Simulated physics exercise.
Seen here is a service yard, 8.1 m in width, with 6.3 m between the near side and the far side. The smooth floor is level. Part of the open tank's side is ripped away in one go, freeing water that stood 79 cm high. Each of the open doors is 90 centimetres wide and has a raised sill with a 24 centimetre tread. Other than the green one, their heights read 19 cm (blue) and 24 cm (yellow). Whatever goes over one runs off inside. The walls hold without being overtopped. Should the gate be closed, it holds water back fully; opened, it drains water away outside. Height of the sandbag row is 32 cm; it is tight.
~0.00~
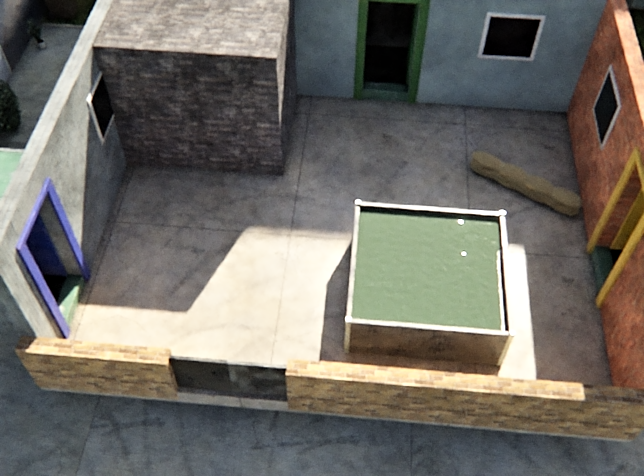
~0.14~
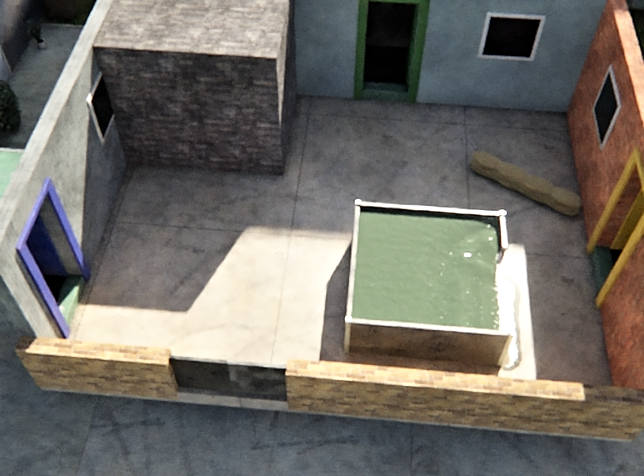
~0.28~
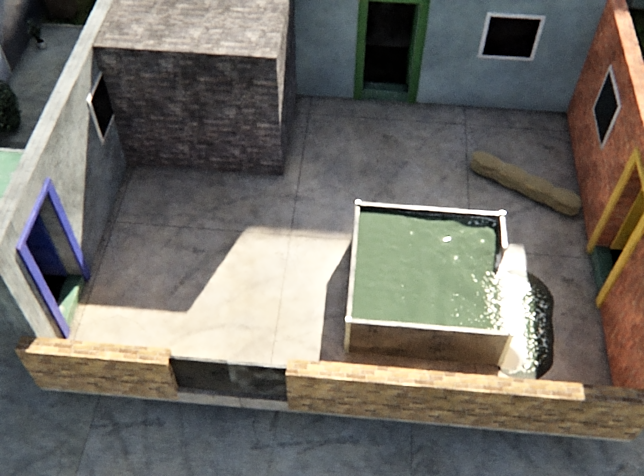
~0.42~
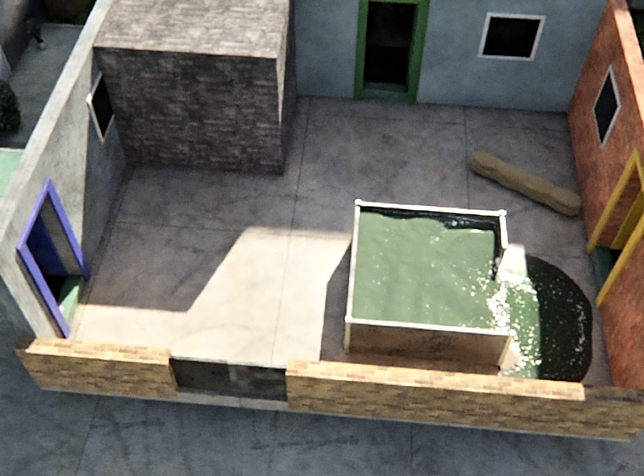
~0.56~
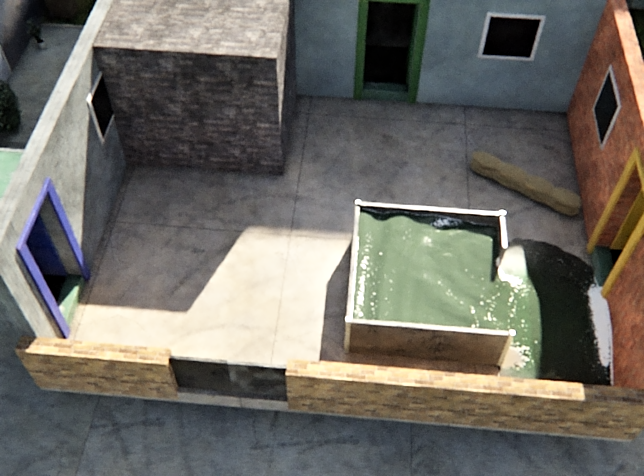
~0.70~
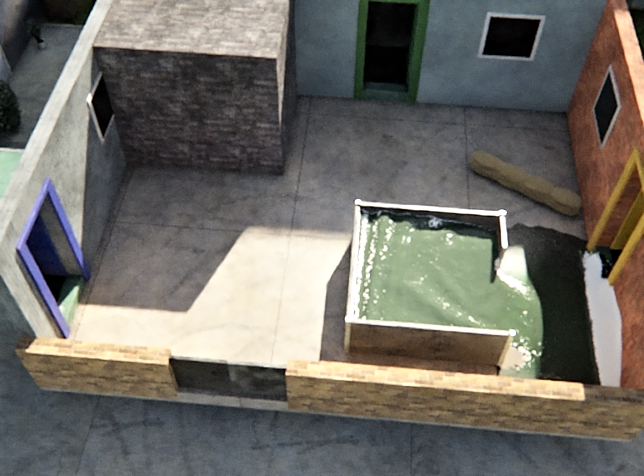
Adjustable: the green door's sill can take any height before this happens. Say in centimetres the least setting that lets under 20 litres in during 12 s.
It should be set to roughly 8 cm.
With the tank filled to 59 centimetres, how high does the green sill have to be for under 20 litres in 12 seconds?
In that case, roughly 5.0 cm.
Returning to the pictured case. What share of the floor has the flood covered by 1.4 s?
Approximately 10 % of it.
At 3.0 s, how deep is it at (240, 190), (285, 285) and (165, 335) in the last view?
Taking the spots in order: About 0, 0 and 0 centimetres.
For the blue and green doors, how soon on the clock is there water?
Arrival at blue is 3.6 seconds, at green 3.8 seconds.
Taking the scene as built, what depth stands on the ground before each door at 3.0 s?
In cm: Blue 0, green 0, yellow 27.
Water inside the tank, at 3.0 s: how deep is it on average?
It averages close to 29 centimetres.
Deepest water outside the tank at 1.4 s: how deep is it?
Roughly 69 cm.
After 1.4 s water covers 10 % of the floor, deepest (69 cm) near (606, 414); it has not reached the green door.
After 3.0 s water covers 45 % of the floor, deepest (40 cm) near (564, 217); it has not reached the green door.
After 12.0 s water covers 95 % of the floor, deepest (16 cm) near (354, 358); 7 cm at the green door, 0 litres in over its 23 cm sill.
At the green door as built, the water arrived by 3.9 s and peaked near 14 cm at 6.0 s.
Run again over the same 12 s with other heights there, 43 litres in over 6.5 cm, 11 litres over 9 cm. The limit of 20 litres is kept from about 8 cm up.
